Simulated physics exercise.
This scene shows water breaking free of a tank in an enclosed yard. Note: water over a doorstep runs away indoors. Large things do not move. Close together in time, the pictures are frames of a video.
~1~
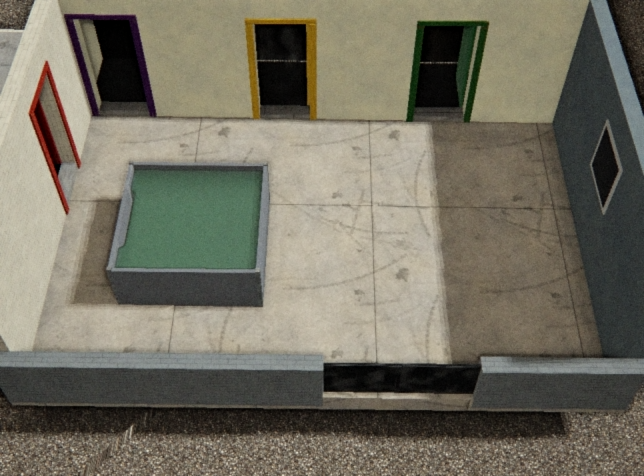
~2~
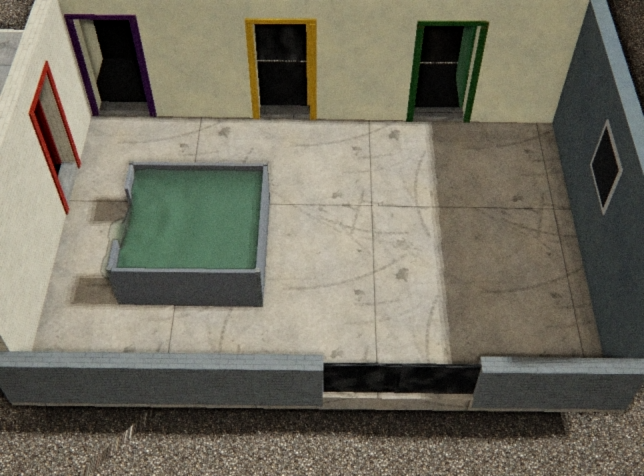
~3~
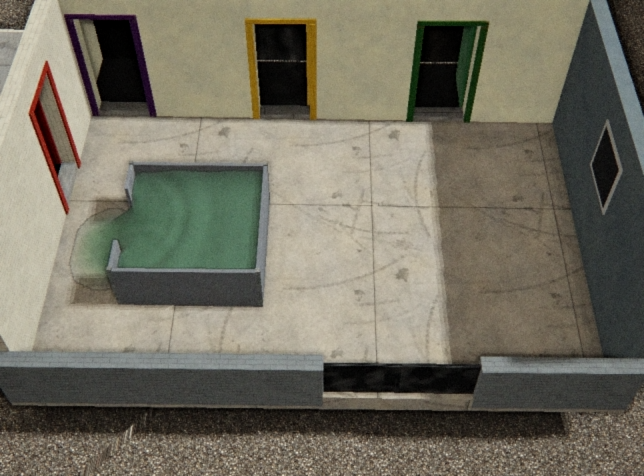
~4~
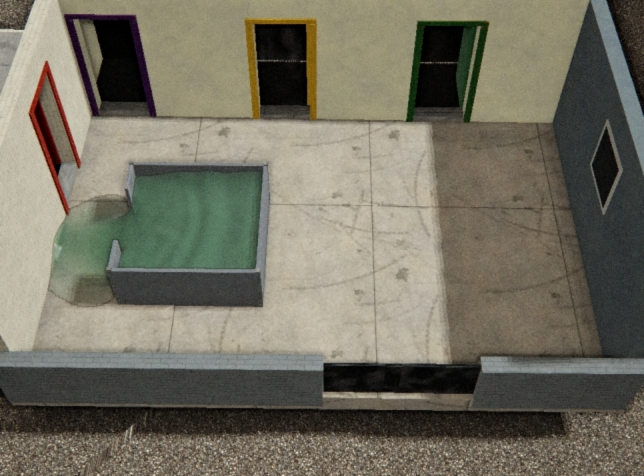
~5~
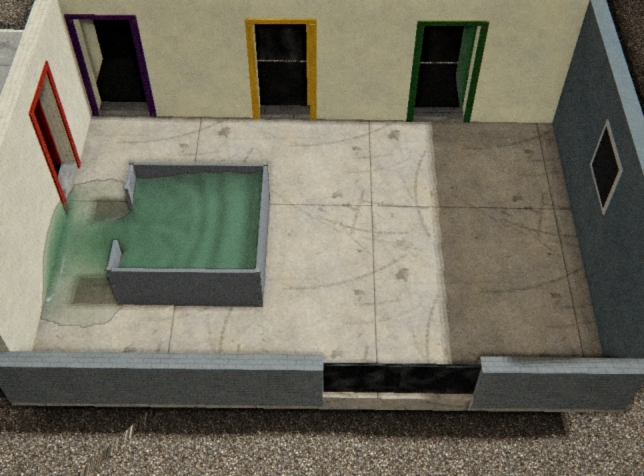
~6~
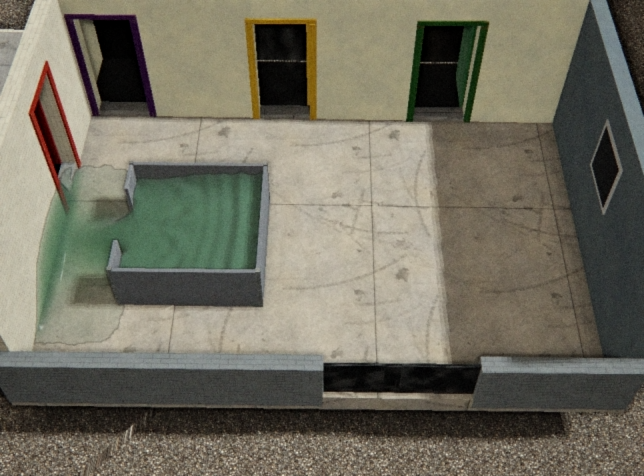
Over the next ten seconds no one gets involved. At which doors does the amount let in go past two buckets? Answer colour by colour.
Door by door: The yellow door stays at two or fewer; the red door goes past two; the green door stays at two or fewer; the purple door goes past two.
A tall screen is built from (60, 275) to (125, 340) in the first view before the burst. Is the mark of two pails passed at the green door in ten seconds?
In the end the green door falls below the limit.
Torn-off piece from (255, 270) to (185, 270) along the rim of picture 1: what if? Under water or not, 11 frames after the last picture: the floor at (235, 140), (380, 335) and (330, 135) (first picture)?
Going in your order, I'd say still bare, then drenched, then still bare.
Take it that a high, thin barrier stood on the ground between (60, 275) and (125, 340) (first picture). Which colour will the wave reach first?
The red door.
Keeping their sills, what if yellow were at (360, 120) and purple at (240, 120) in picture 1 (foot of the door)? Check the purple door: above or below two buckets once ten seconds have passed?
Here the purple door stays short.
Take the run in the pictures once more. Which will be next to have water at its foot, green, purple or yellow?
It's the one in purple.
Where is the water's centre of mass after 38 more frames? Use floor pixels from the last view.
Around pixel (256, 252).
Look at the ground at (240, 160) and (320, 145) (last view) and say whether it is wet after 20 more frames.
First spot soaked, second spot soaked.
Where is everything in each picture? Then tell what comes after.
In the first picture, still water in the open tank at (192, 218).
In the second picture, water pours out at (130, 239) and has run to a hidden place.
In the third picture, water pours out at (130, 239) and has run to (79, 276).
In the fourth picture, water pours out at (130, 239) and has run to (50, 282).
In the fifth picture, the front is at (43, 312), out from the gap at (130, 239).
In the sixth picture, the front is at (37, 336), out from the gap at (130, 239).
A moment on, water covers 15 % of the floor; the yellow door not reached, the red door under two buckets in, the green door not reached, the purple door wet at the sill, nothing in.
Next, water covers 25 % of the floor; the yellow door not reached, the red door over two buckets in, the green door not reached, the purple door over two buckets in.
Then, water covers 50 % of the floor; the yellow door wet at the sill, nothing in, the red door over two buckets in, the green door not reached, the purple door far over two buckets in.
Later, water covers 95 % of the floor; the yellow door wet at the sill, nothing in, the red door over two buckets in, the green door wet at the sill, nothing in, the purple door far over two buckets in.
In the end, water covers 95 % of the floor; the yellow door wet at the sill, nothing in, the red door over two buckets in, the green door wet at the sill, nothing in, the purple door far over two buckets in.
